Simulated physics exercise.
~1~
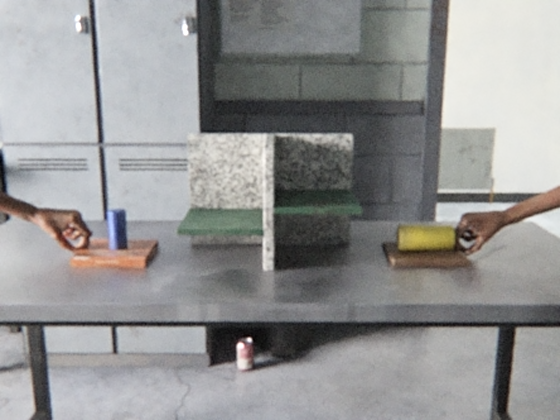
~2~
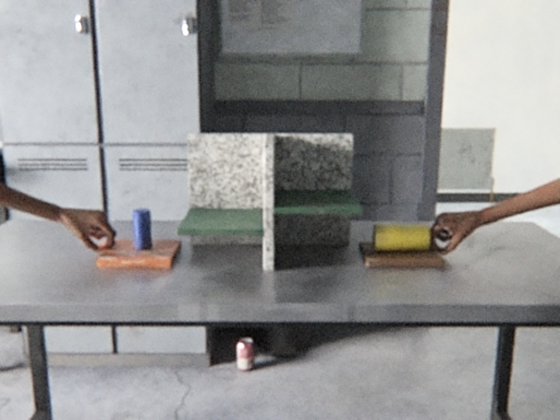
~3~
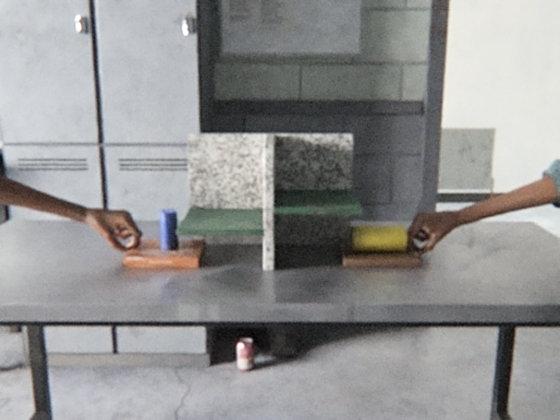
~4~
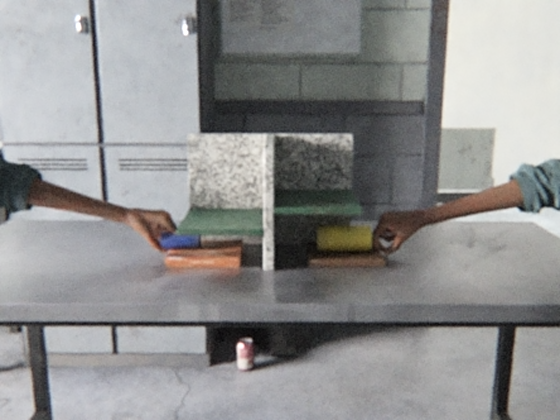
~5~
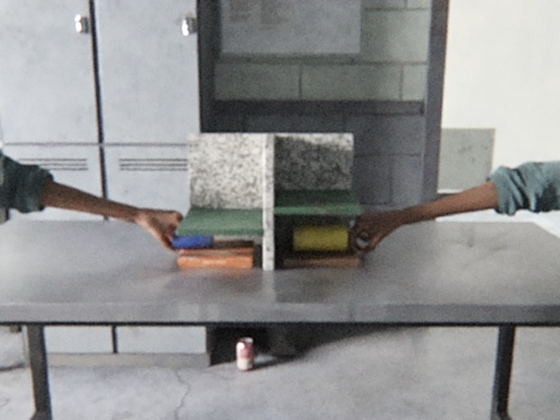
Two hands slide loaded blocks inward across a grey table, seen from the front against lockers and a block wall, toward a speckled stone rack with a green shelf on each side. On the left, an orange block carries an upright blue cylinder; on the right, a brown tray carries a yellow cylinder on its side. Both loads draw steadily closer, the blue one still standing until it nears the shelf. There it topples onto its side atop the orange block. Finally the yellow cylinder sits beneath the right shelf, while the blue one lies knocked back by the left hand.
